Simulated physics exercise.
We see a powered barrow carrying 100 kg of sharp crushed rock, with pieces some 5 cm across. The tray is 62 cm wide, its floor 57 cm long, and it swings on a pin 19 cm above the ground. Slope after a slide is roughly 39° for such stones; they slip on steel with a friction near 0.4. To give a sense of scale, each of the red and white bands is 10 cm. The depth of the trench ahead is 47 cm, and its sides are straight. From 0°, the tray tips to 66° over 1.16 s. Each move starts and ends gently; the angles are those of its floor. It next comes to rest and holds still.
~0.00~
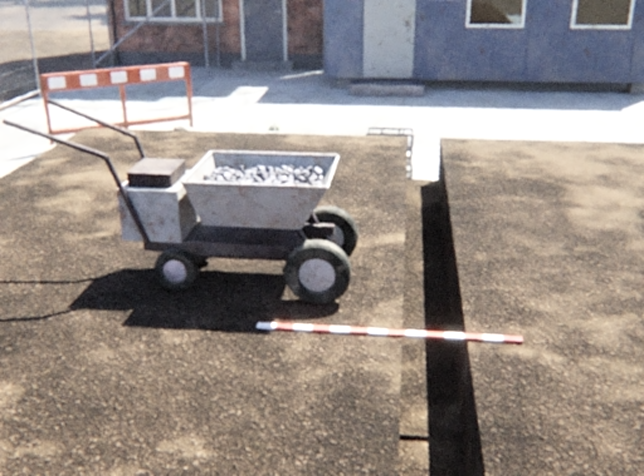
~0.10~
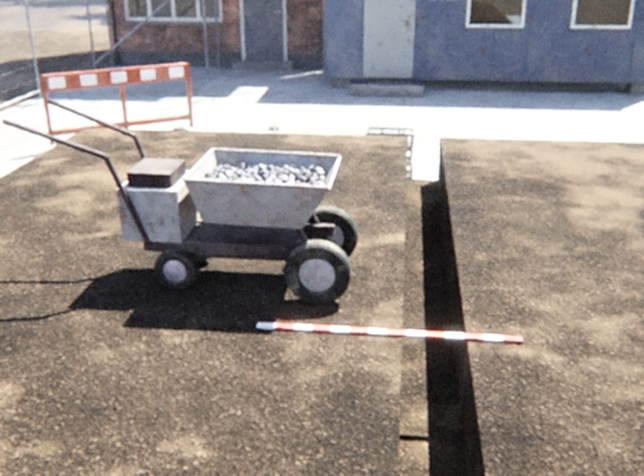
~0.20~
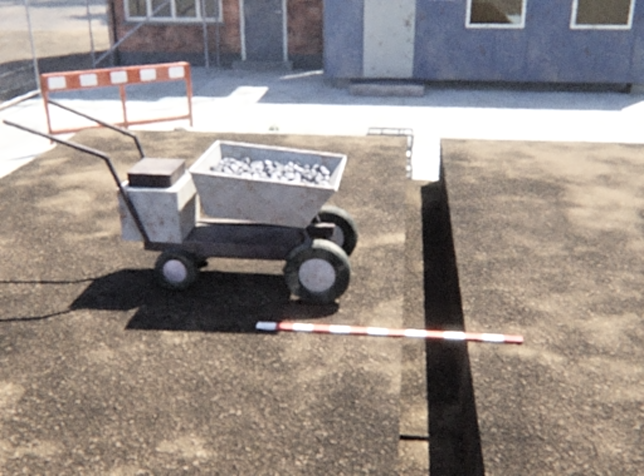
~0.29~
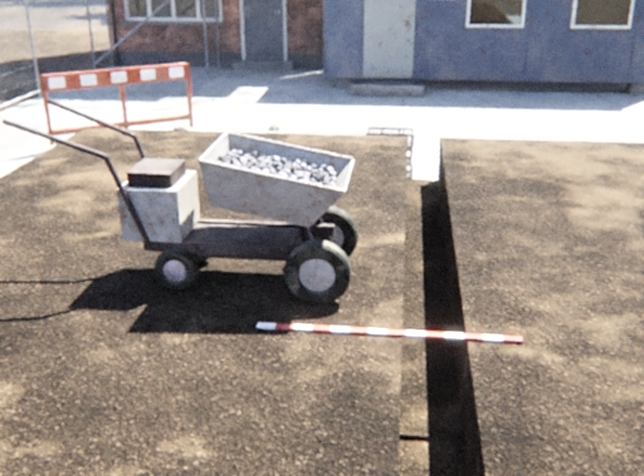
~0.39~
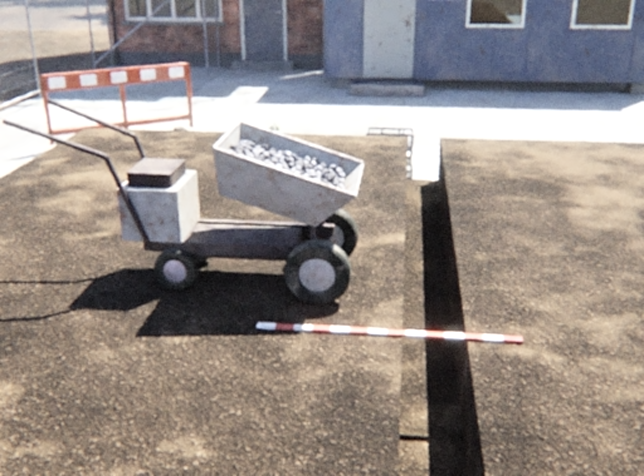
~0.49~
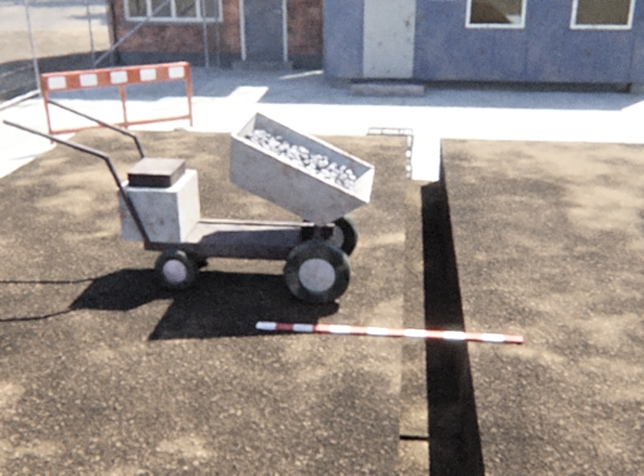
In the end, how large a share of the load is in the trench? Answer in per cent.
A share of roughly 42 %.
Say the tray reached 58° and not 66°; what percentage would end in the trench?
It would be near 15 per cent.
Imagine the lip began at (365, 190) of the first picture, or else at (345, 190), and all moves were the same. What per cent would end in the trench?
Near 15 then near 35 percent.
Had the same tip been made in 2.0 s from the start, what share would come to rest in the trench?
In that case some 40 per cent.
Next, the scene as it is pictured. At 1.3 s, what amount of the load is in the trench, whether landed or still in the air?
Some 15 per cent.
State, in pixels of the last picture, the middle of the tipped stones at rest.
About (437, 349).
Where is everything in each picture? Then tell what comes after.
In the first frame, lip at (327, 188), floor tilted 0°, highest stones at (275, 173).
In the second frame, lip at (329, 188), floor tilted 1°, highest stones at (266, 172); the stones move at 0.2 m/s on average.
In the third frame, lip at (335, 189), floor tilted 5°, highest stones at (242, 166); the stones move at 0.5 m/s on average.
In the fourth frame, lip at (345, 192), floor tilted 11°, highest stones at (238, 157); the stones move at 0.6 m/s on average.
In the fifth frame, lip at (356, 196), floor tilted 18°, highest stones at (247, 148); the stones move at 0.7 m/s on average.
In the sixth frame, the tray is at 25°, its lip at (367, 202); the top of the load is at (258, 138); the stones move at 0.8 m/s on average.
After 0.9 s the floor is at 56°; 100 % in the tray; the foremost stones are at (396, 217).
After 1.3 s the floor is at 66°; 87 % in the tray, 13 % in the trench; the foremost stones are at (458, 304).
After 1.6 s the floor is at 66°; 69 % in the tray, 26 % in the trench, 5 % past the trench; the foremost stones are at (518, 292).
After 3.6 s the floor is at 66°; 53 % in the tray, 42 % in the trench, 5 % past the trench; the foremost stones are at (532, 299).
